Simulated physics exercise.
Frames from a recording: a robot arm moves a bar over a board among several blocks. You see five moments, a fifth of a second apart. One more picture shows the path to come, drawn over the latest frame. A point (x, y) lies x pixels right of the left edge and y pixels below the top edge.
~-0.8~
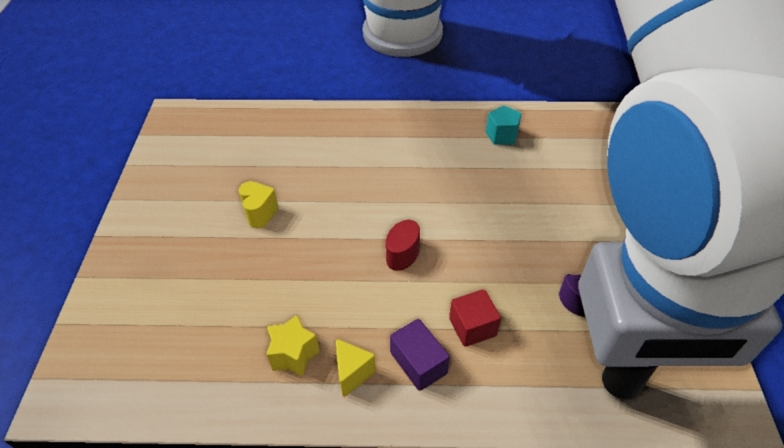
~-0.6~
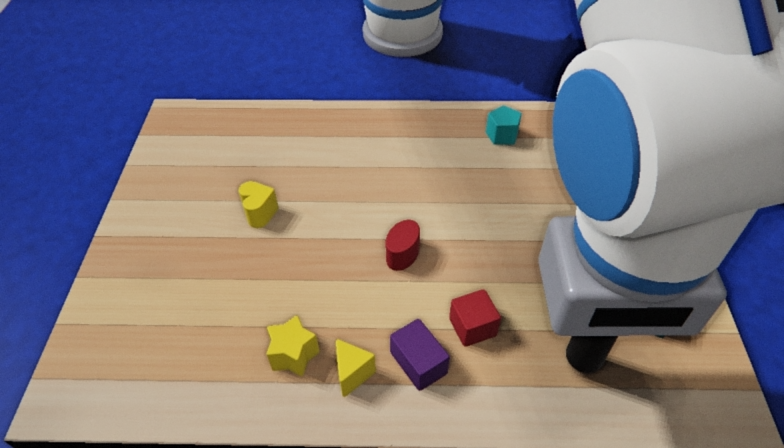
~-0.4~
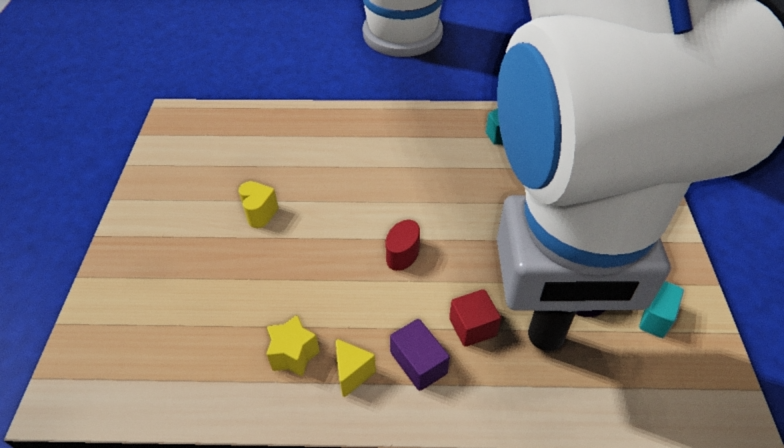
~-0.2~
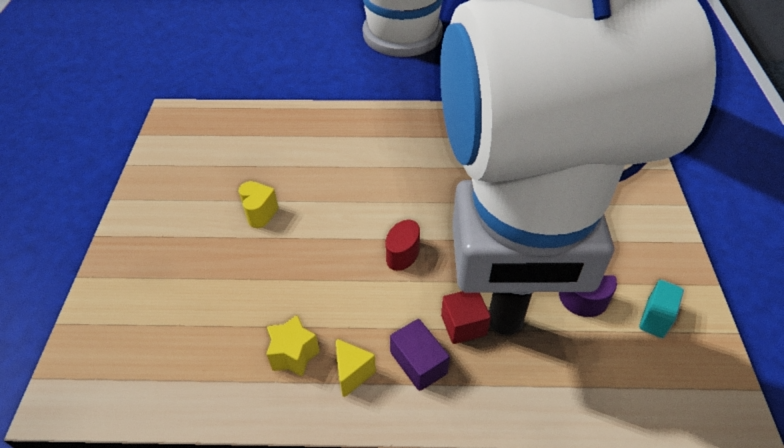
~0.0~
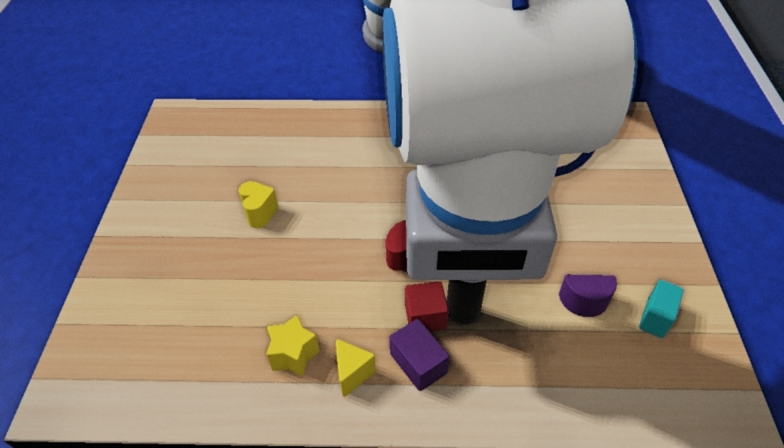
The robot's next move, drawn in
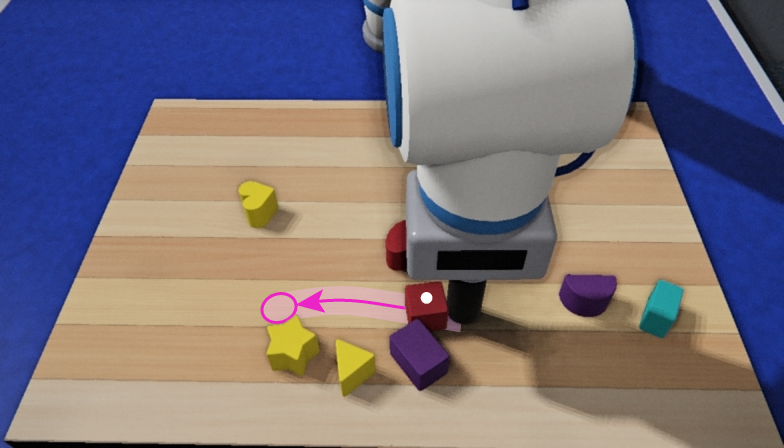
On a striped wooden board scattered with colourful blocks, a robot arm moves its dark bar leftward from the right side, touching nothing at first, then pushes the red square block left to just above the purple rectangular block.
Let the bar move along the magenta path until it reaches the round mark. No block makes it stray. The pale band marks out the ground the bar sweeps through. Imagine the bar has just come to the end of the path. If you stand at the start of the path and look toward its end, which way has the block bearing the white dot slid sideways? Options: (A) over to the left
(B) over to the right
My answer is option B.
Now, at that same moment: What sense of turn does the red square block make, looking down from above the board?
Its spin: Clockwise.
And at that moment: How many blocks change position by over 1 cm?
Here I'd predict a lone block moving more than 1 cm.
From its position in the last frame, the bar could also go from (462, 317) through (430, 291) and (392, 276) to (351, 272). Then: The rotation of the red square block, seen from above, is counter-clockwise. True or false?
The statement is correct.
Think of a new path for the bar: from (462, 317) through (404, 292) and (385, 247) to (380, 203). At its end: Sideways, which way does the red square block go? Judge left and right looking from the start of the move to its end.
Its shift is leftward.
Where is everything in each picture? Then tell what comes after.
In the first picture, tip of the bar at (620, 383), middles of tops, purple rectangle at (420, 345), red square block at (476, 309).
In the second picture, bar at (584, 358), nothing pushed.
In the third picture, bar at (545, 337), nothing pushed.
In the fourth picture, bar at (505, 322), red square block at (467, 307).
In the fifth picture, bar at (463, 311), purple rectangle at (419, 346), red square block at (427, 298).
The line goes from (462, 317) by way of (401, 307) and (340, 300) to (279, 308); the dot is on the red square block.
On the path given first. One third of the way, bar at (400, 301); red square block at (363, 287).
Two thirds of the way, bar at (339, 294); red square block at (303, 276), turned 15° clockwise.
At the end, bar at (277, 302); purple rectangle unmoved; red square block at (248, 270), turned 65° clockwise.
